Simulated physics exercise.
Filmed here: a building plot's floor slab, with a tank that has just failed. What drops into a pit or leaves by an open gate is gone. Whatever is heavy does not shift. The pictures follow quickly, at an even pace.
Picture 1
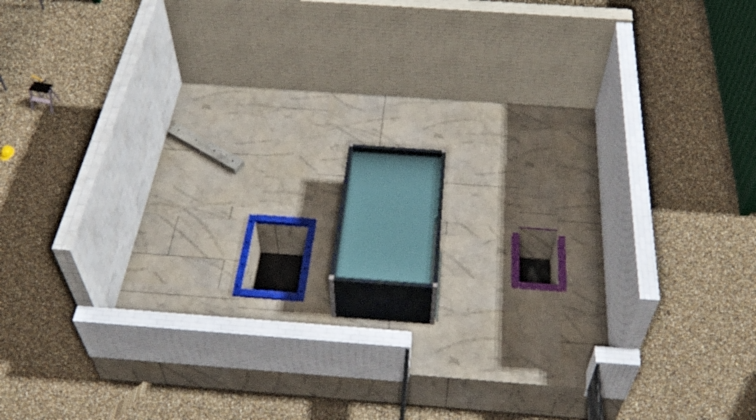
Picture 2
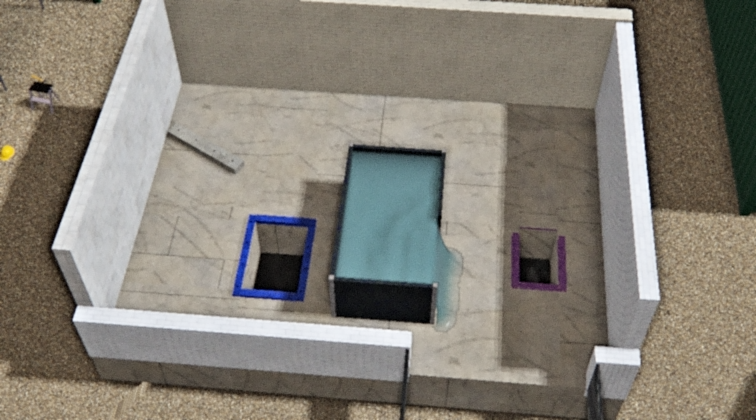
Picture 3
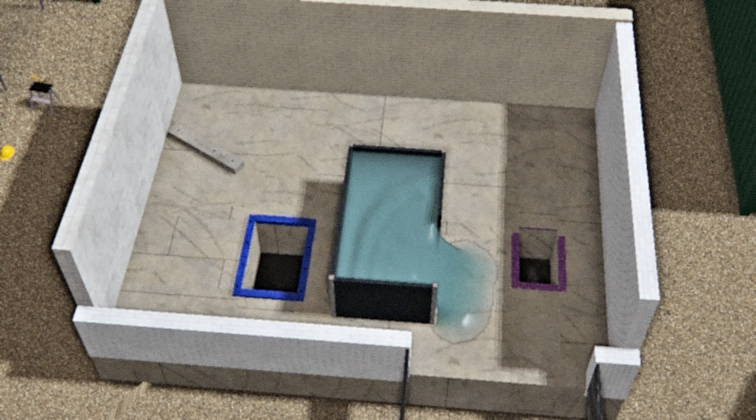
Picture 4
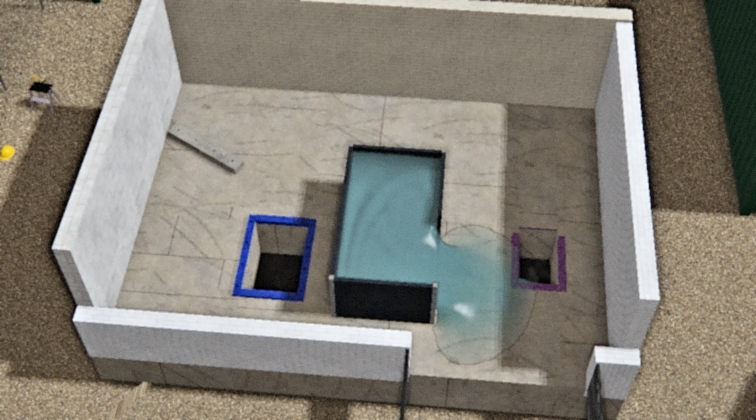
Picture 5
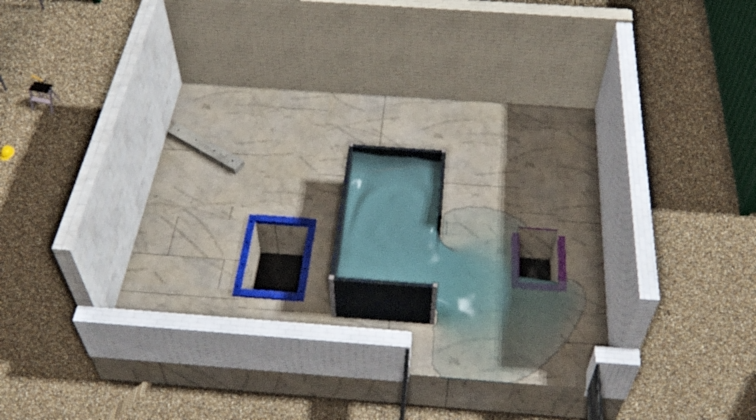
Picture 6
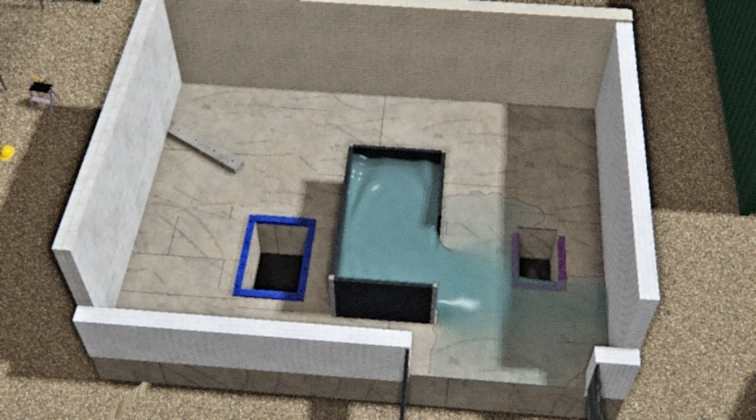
On a walled floor slab with a blue-edged pit and a purple-edged pit, an open dark tank stands full of still water. Water then pours out through a gap low on its right side, spreads across the floor around the purple-edged pit, and reaches the right wall and the front opening.
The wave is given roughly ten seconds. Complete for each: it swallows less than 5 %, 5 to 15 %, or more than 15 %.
Completed: The gate swallows more than 15 %; the blue pit swallows less than 5 %; the purple pit swallows more than 15 %.
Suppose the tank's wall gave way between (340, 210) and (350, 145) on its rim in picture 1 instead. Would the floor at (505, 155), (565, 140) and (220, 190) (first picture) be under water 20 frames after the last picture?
Spot by spot: Unaffected, then unaffected, then soaked through.
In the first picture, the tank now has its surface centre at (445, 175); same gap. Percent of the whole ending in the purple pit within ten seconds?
Purple: 80 %.
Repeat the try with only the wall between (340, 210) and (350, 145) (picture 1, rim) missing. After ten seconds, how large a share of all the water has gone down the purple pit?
For purple, roughly 4 in a hundred.
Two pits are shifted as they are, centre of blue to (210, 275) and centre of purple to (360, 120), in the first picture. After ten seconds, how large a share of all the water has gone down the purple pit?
Purple: About 14 %.
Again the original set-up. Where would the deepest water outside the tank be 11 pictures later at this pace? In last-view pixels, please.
It should be roughly at (565, 338).
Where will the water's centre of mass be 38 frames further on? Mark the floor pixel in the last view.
Roughly (464, 230) in the last picture.
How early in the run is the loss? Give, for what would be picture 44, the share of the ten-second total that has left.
My estimate is roughly 85 percent.
A moment on, water covers 20 % of the floor; the gate 4 %, the blue pit 0 %, the purple pit 8 %.
Next, water covers 25 % of the floor; the gate 12 %, the blue pit 0 %, the purple pit 13 %.
Then, water covers 30 % of the floor; the gate 23 %, the blue pit 0 %, the purple pit 20 %.
Later, water covers 50 % of the floor; the gate 33 %, the blue pit 0 %, the purple pit 27 %.
In the end, water covers 65 % of the floor; the gate 39 %, the blue pit 0 %, the purple pit 31 %.
